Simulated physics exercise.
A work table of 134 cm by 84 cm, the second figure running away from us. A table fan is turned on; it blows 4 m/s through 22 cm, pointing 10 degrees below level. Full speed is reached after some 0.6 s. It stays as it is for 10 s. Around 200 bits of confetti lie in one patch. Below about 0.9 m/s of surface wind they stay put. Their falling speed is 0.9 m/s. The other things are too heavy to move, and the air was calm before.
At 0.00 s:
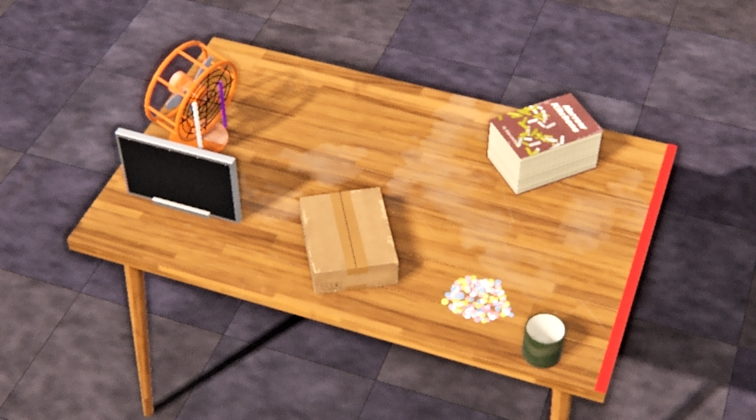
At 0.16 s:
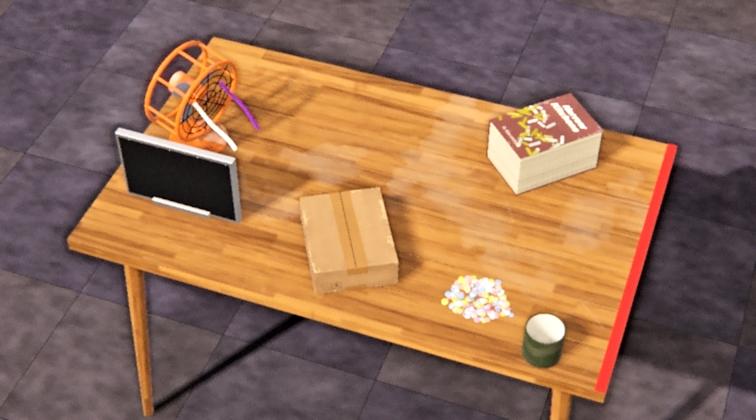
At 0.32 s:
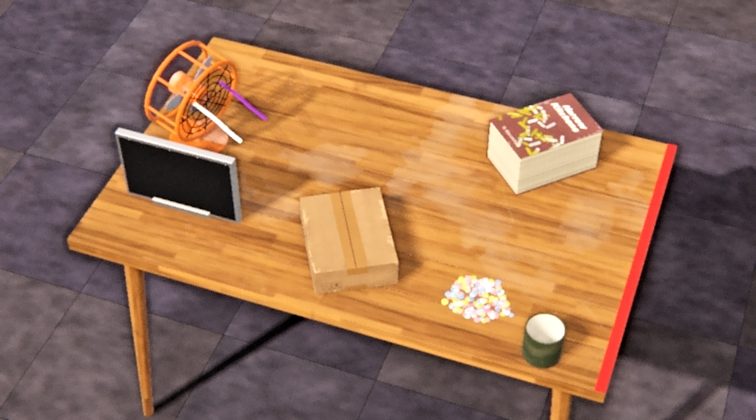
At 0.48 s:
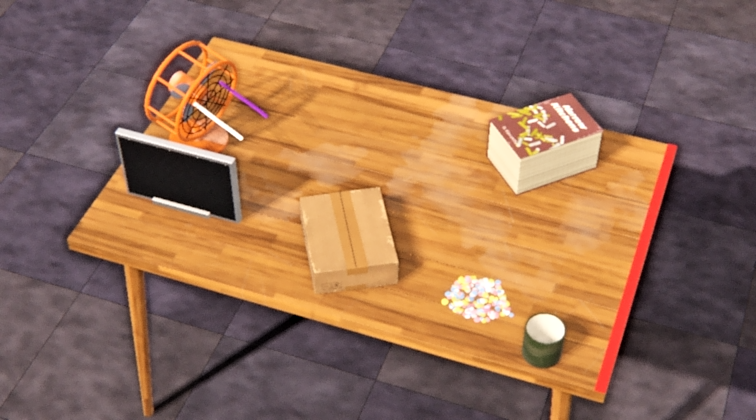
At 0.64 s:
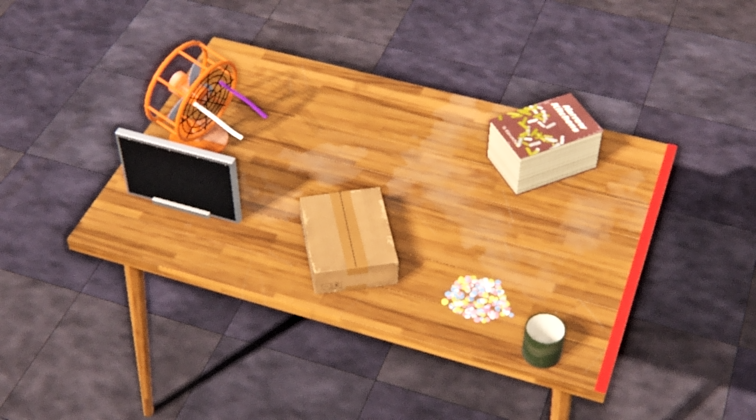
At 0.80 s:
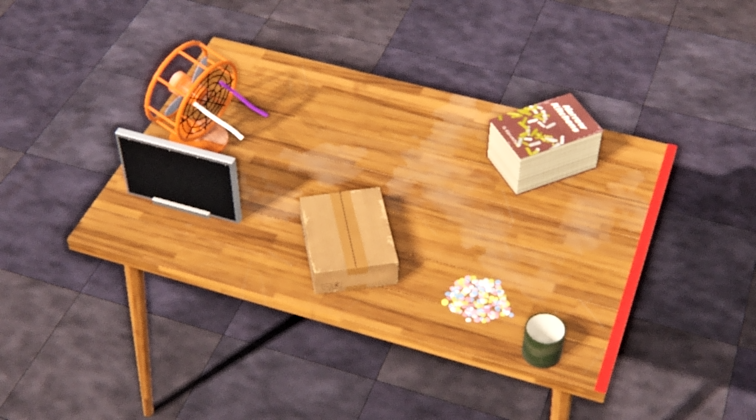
An orange table fan came on and its white and purple ribbons lifted and streamed outward over the wooden table, while the confetti patch, box, book, mug and dark screen all stayed still.
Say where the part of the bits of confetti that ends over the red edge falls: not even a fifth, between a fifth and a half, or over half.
By then from a fifth to a half are over the red edge.
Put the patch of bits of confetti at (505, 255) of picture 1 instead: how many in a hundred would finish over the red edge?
Then about 90 %.
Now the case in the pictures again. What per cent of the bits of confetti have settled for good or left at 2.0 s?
About 30 %.
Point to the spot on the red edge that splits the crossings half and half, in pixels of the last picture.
At about (626, 321).
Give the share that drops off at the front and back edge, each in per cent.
Roughly 40 % front, 0 % back.
After 2.0 s the count stands so, 8 % are over the red edge; the middle of those still in play is near (391, 299).
After 3.2 s the count stands so, 10 % are over the red edge; the middle of those still in play is near (395, 261).
After 5.5 s the count stands so, 20 % are over the red edge; the middle of those still in play is near (394, 248).
After 10.0 s, at the end, 40 % are over the red edge; the middle of those still in play is near (382, 233).
